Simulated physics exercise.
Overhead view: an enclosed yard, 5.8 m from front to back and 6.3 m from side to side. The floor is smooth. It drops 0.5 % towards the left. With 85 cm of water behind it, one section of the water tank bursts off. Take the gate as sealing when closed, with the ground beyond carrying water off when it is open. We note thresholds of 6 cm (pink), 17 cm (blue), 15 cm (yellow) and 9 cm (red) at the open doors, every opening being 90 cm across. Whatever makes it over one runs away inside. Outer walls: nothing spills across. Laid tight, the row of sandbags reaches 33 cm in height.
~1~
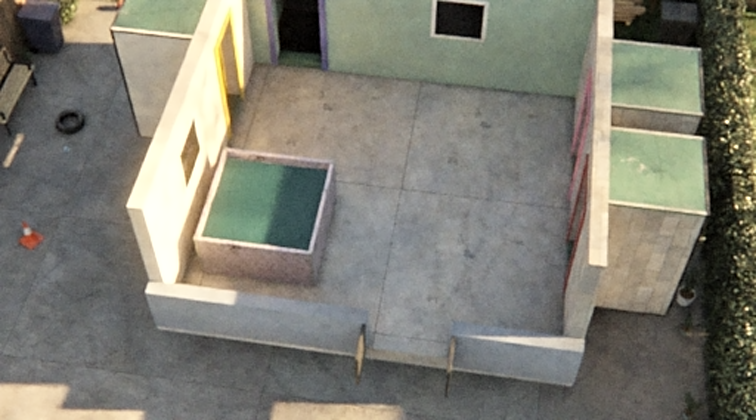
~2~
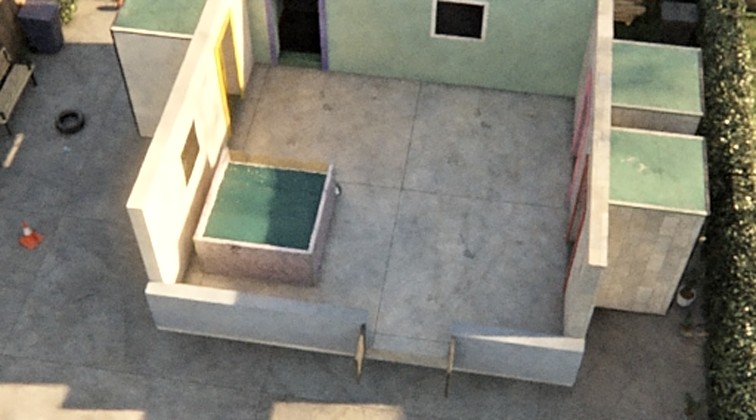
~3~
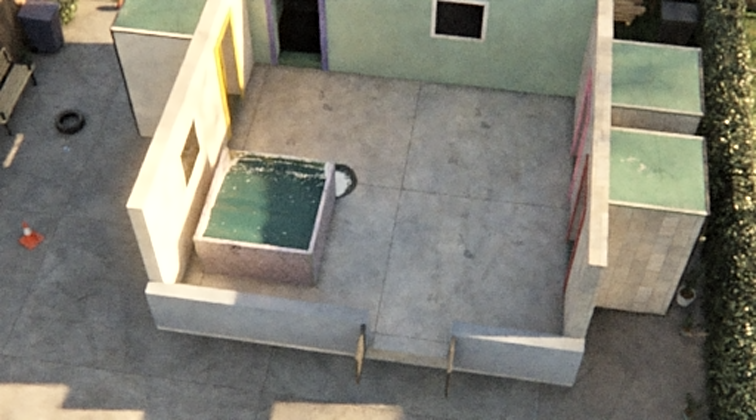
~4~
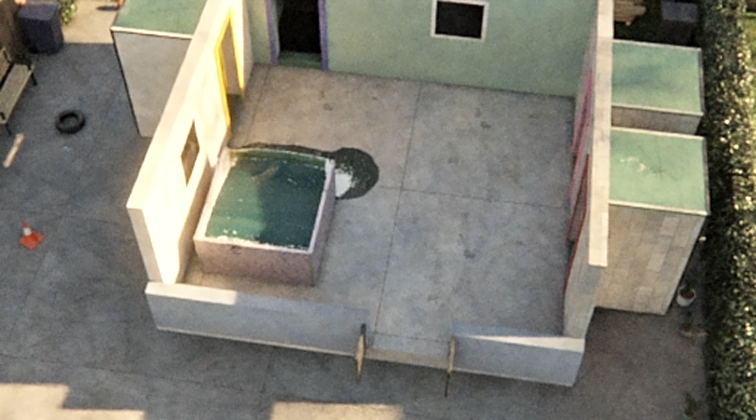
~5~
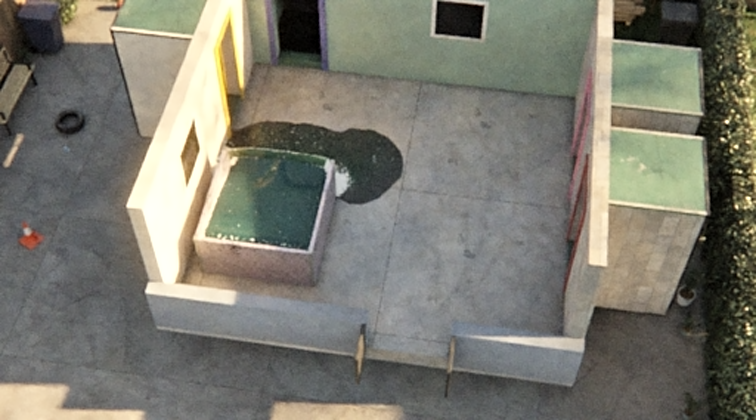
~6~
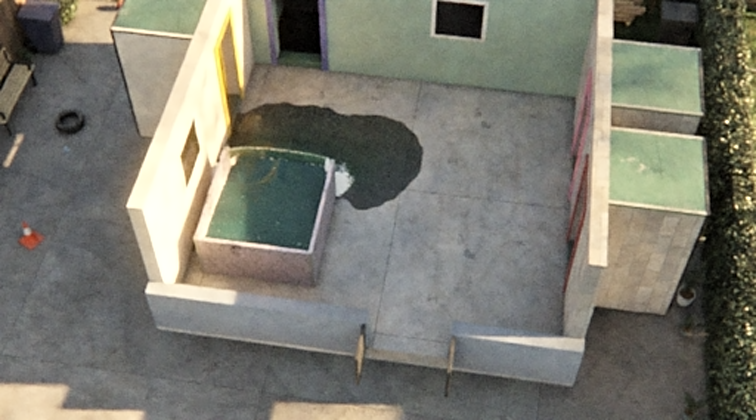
A walled concrete yard is seen from high above by a still camera, with a pale green wall and dark doorway at the back, green-topped blocks on both sides and a hedge at right. A square pinkish tank of green water stands at left, near a yellow-framed opening. Water pours over its far side, foaming white at the corner, and a dark, rounded puddle spreads behind it and rightward across the grey floor.
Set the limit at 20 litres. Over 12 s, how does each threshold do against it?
At the pink door the water goes past it. At the blue door the water goes past it. At the yellow door the water stays short of it. At the red door the water stays short of it.
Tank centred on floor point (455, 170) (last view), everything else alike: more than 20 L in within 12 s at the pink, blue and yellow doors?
Pink gets more than that, blue gets no more than that, yellow gets more than that.
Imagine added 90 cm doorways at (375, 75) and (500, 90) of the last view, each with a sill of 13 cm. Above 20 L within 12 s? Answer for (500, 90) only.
Result for that door: Limit not passed.
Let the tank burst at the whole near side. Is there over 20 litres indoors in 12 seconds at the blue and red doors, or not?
Compared with that limit, blue falls short while red goes higher.
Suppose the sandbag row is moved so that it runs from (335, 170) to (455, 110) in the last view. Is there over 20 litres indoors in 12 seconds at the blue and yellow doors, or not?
At the blue door the limit is exceeded, and at the yellow door it is exceeded.
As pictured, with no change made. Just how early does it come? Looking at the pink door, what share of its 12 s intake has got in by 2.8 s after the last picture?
Roughly 0%.
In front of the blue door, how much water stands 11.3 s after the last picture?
Some 4.0 centimetres of depth.
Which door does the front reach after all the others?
It's the red door.
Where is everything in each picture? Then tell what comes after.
In the first picture, the water tank at (267, 202) is whole and still, 85 cm deep.
In the second picture, water pours out on the water tank's far side and has run 1.0 m, to a hidden place; typically 16 cm deep outside, 85 cm at the water tank's back.
In the third picture, the front is at a hidden place, 1.3 m from the gap on the water tank's far side; 1.1 m2 of floor is under water; 84 cm left at the back of the water tank.
In the fourth picture, the front is at (369, 161), 1.7 m from the gap on the water tank's far side; 2.5 m2 of floor is under water; 78 cm left at the back of the water tank.
In the fifth picture, water pours out on the water tank's far side and has run 2.2 m, to (394, 151); typically 6 cm deep outside, 72 cm at the water tank's back.
In the sixth picture, the front is at (410, 138), 2.6 m from the gap on the water tank's far side; 6.5 m2 of floor is under water; 72 cm left at the back of the water tank.
Then, 0.7 s after the last picture water covers 45 % of the floor and is deepest (60 cm) near (267, 180); pink door not reached, blue door 20 cm at the sill, 0 L in, yellow door 14 cm at the sill, 0 L in, red door not reached.
Then, 1.5 s after the last picture water covers 60 % of the floor and is deepest (43 cm) near (267, 180); pink door not reached, blue door 31 cm at the sill, 22 L in, yellow door 9 cm at the sill, 0 L in, red door not reached.
Then, 2.8 s after the last picture water covers 65 % of the floor and is deepest (40 cm) near (257, 179); pink door 6 cm at the sill, 1 L in, blue door 14 cm at the sill, 54 L in, yellow door 8 cm at the sill, 0 L in, red door not reached.
Then, 6.3 s after the last picture water covers 90 % of the floor and is deepest (26 cm) near (247, 177); pink door 11 cm at the sill, 45 L in, blue door 8 cm at the sill, 55 L in, yellow door 6 cm at the sill, 0 L in, red door 5 cm at the sill, 0 L in.
Then, 11.3 s after the last picture water covers 95 % of the floor and is deepest (18 cm) near (247, 177); pink door 5 cm at the sill, 64 L in, blue door 4 cm at the sill, 55 L in, yellow door 7 cm at the sill, 0 L in, red door 5 cm at the sill, 0 L in.
